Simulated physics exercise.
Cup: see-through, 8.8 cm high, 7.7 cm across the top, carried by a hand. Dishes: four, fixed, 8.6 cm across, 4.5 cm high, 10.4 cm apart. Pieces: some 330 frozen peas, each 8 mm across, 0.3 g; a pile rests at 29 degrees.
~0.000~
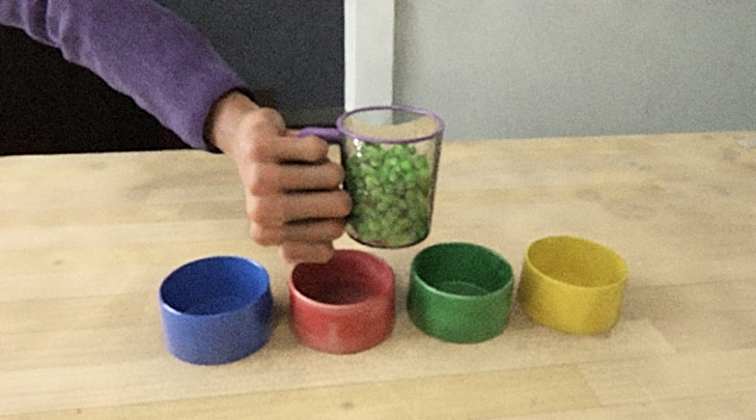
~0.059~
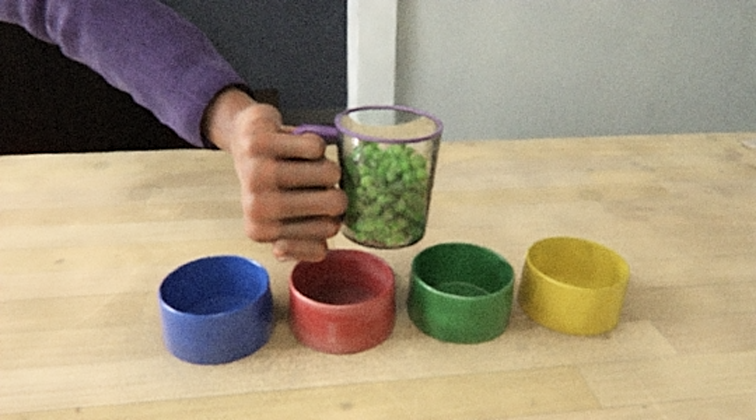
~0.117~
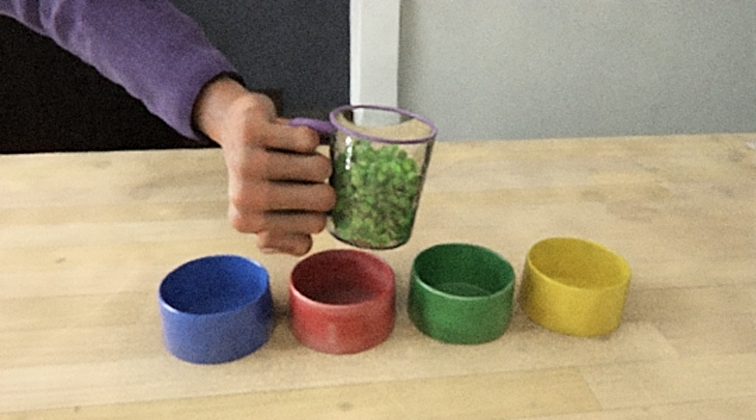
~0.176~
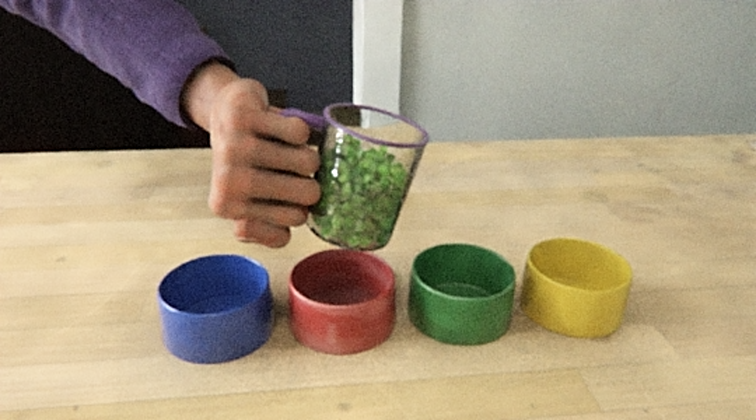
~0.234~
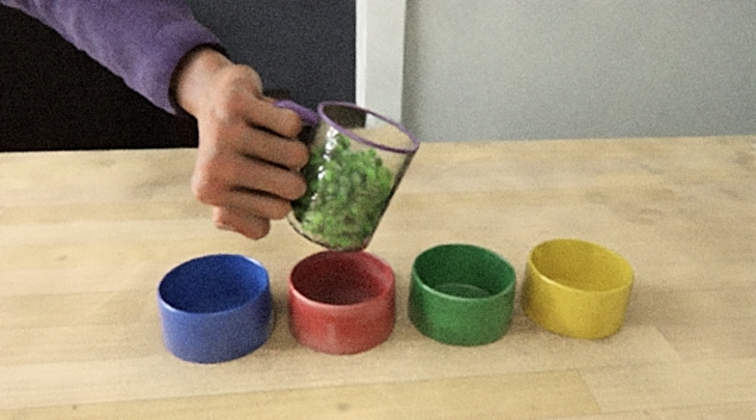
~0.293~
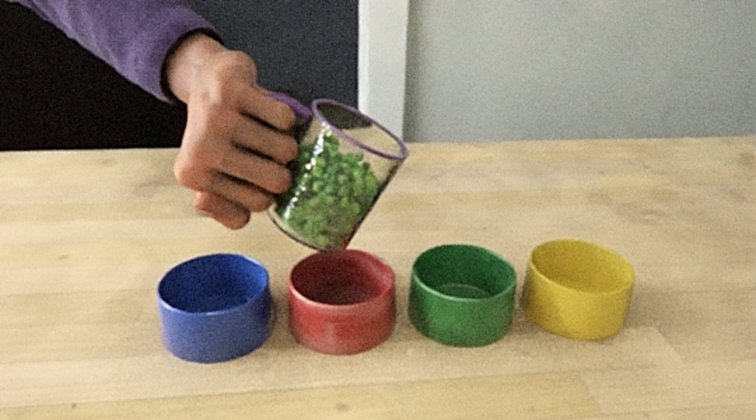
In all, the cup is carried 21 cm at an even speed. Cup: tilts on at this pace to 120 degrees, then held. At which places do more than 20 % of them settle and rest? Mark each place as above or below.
Marks: Red dish below, blue dish above, green dish below, yellow dish below, counter below.
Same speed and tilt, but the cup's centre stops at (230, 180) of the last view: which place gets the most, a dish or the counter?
Result: Biggest portion at red.
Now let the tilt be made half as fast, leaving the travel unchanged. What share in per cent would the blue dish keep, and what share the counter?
I'd say blue ends at 100 while the counter ends at 0.
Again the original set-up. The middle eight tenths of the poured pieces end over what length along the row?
It spans roughly 5 centimetres along the row.
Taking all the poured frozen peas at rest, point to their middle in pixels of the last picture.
Est. centre at rest: (216, 301) px.
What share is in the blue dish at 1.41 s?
95 %.
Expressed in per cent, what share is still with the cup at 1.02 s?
About 75 per cent.
After 0.73 s, tilt 79 degrees; cup holds 100 %.
Then, at 1.02 s, tilt 114 degrees; cup holds 75 %, blue 20 %.
After 1.41 s, tilt 120 degrees; cup holds 0 %, blue 95 %.
In the end, at 1.9 s, red 0 %, blue 95 %, green 0 %, yellow 0 %, counter 5 %.
